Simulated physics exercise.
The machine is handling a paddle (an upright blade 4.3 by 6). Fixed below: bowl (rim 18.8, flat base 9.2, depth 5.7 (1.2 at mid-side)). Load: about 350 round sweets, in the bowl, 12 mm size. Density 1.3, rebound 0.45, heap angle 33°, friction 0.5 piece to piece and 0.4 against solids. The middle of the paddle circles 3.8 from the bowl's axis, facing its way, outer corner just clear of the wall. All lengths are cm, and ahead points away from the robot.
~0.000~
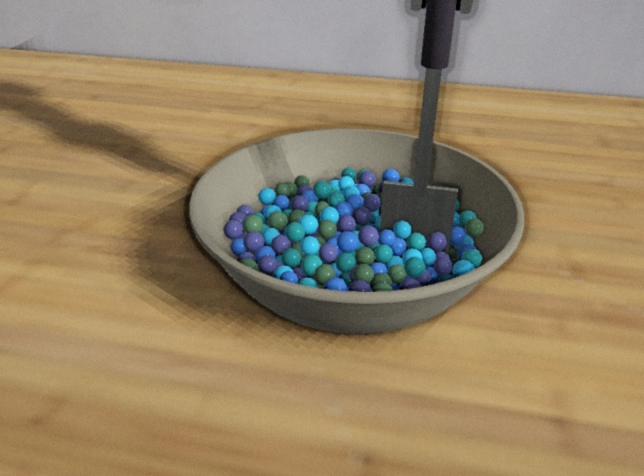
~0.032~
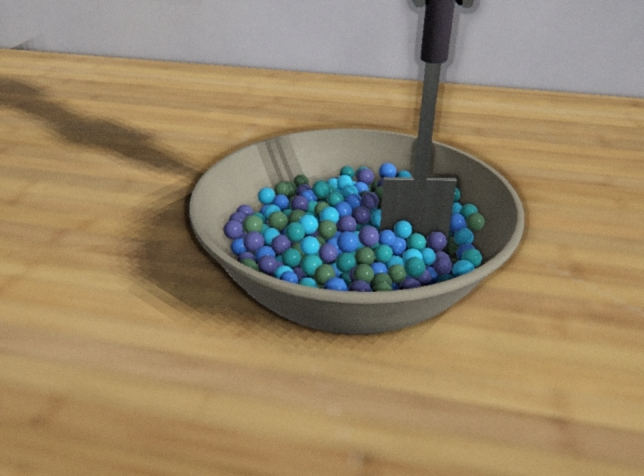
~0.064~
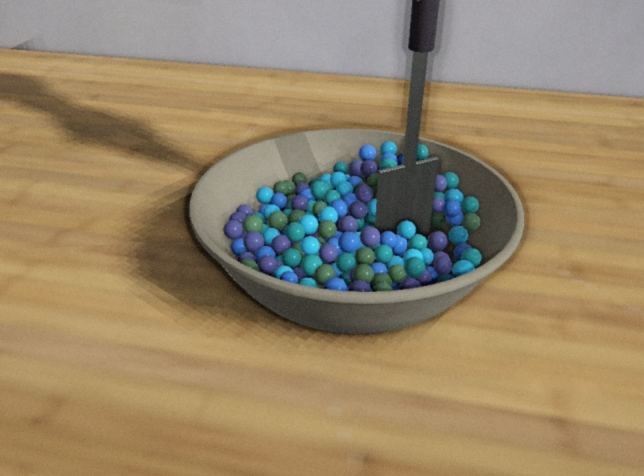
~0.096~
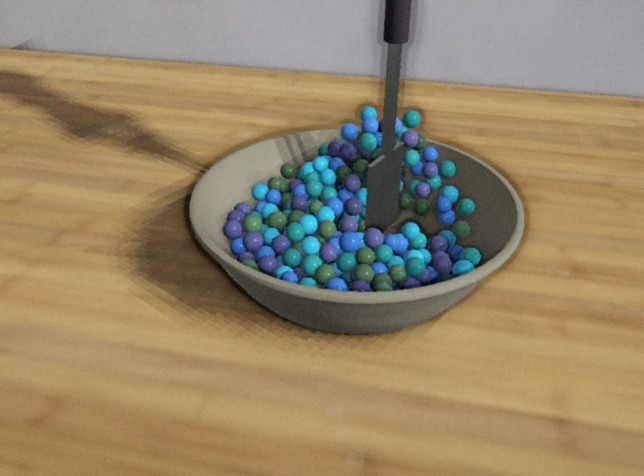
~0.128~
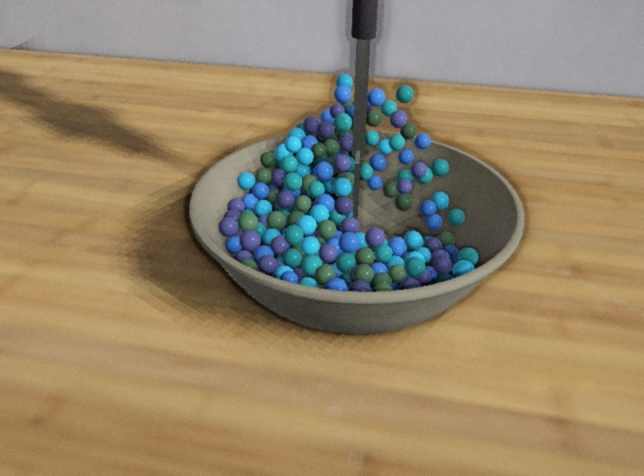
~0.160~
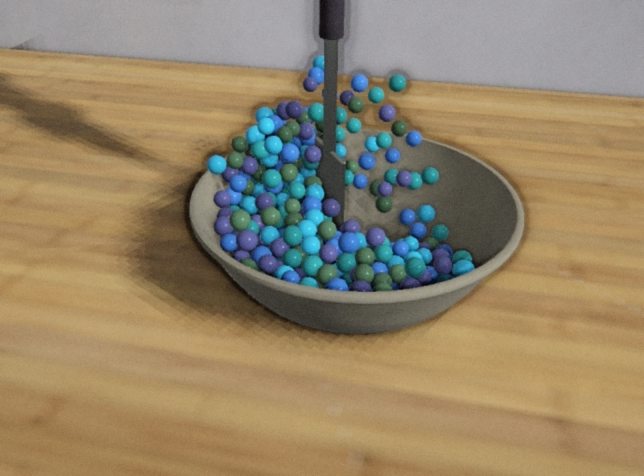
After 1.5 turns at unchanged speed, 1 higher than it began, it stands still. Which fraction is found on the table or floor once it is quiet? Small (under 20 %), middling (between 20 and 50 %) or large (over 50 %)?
Share on the table or floor: Middling (between 20 and 50 %).
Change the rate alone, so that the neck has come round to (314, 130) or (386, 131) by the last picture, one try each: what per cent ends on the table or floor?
Some 45 and 15 per cent.
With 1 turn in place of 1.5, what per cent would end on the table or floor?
Then about 30 per cent.
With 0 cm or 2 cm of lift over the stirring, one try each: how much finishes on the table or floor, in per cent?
About 45 and 30 per cent.
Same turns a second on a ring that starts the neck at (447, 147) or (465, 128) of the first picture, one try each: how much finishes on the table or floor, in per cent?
About 45 and 20 per cent.
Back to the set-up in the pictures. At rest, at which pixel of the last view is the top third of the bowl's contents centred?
Around (325, 214).
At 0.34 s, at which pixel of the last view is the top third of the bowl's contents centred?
Near (396, 264).
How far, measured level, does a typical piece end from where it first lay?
Roughly 10 cm.
After 0.34 s, 284° round, highest piece 11 above the table; 260 in the bowl, 47 on the table or floor, 40 in flight or on the tool.
After 0.51 s, 83° round, highest piece 10 above the table; 218 in the bowl, 112 on the table or floor, 17 in flight or on the tool.
After 0.80 s, 180° round, highest piece 5 above the table; 211 in the bowl, 136 on the table or floor.
After 1.50 s, 180° round, highest piece 5 above the table; 211 in the bowl, 136 on the table or floor.
At rest, 211 in the bowl, 136 on the table or floor. That is 39 % on the table or floor.
